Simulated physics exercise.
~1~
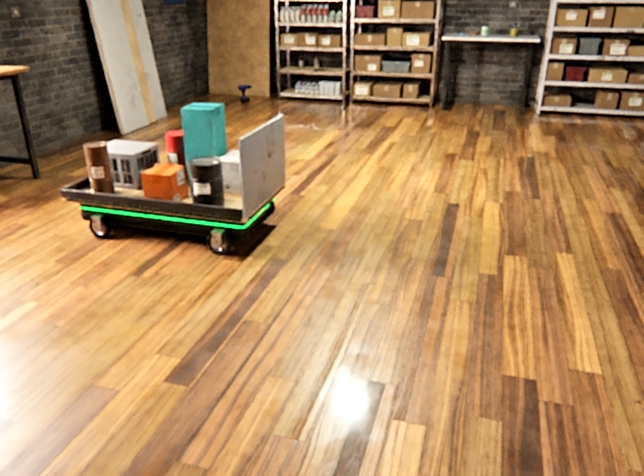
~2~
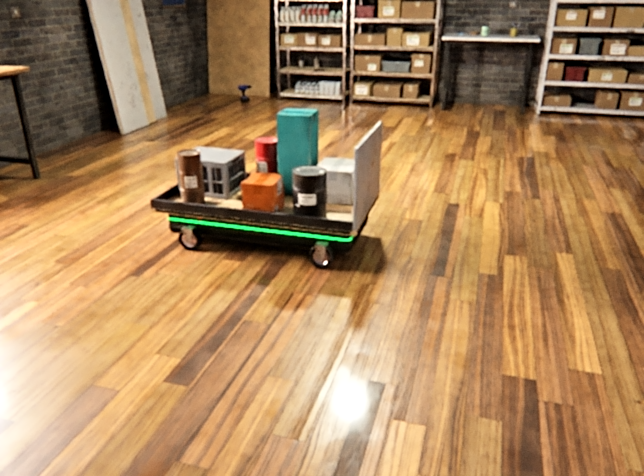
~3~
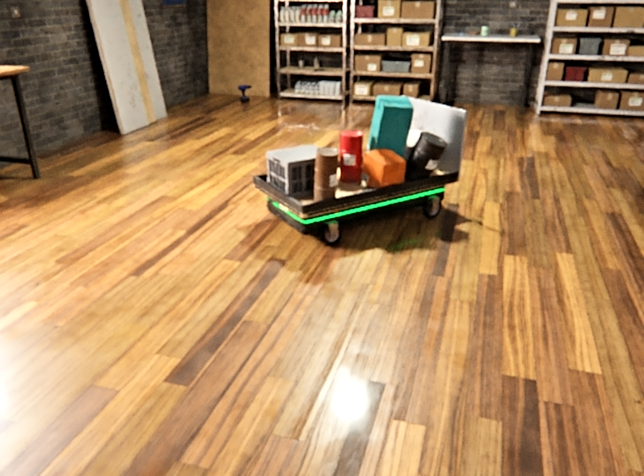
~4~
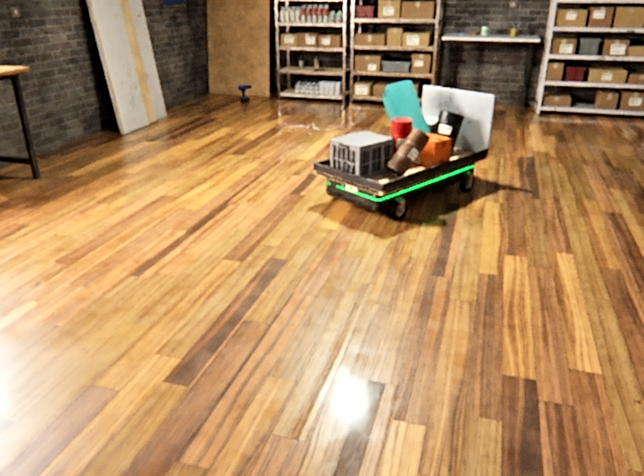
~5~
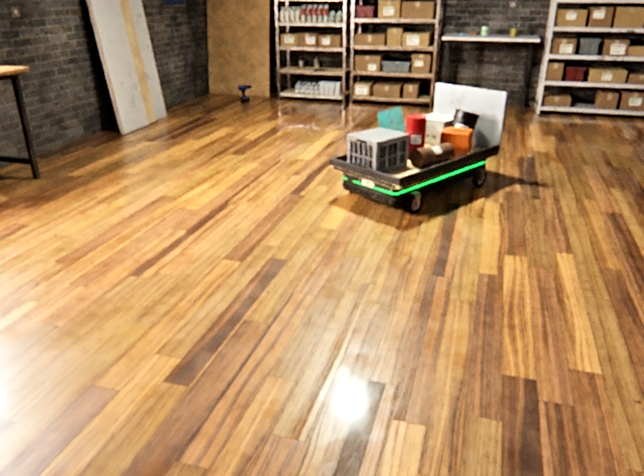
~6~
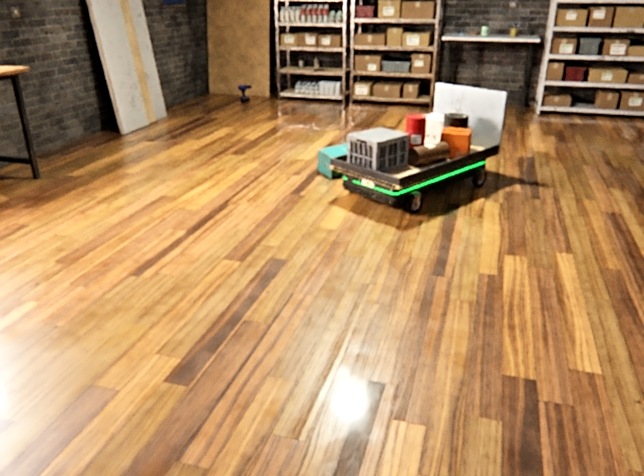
At the start, a low cart with a glowing green strip carries boxes, canisters and a grey crate across a wooden floor, with a tall pale board at its front. It rolls right, then curves away toward the shelves, and the orange parcel shifts while the black canister leans. As the turn continues, the tall turquoise box tips steeply and the brown canister topples onto its side. The cart slows to a stop as the turquoise box drops behind its far side. Finally, that box rests on the floor, the brown canister lies on the deck, and the black canister stands upright again.
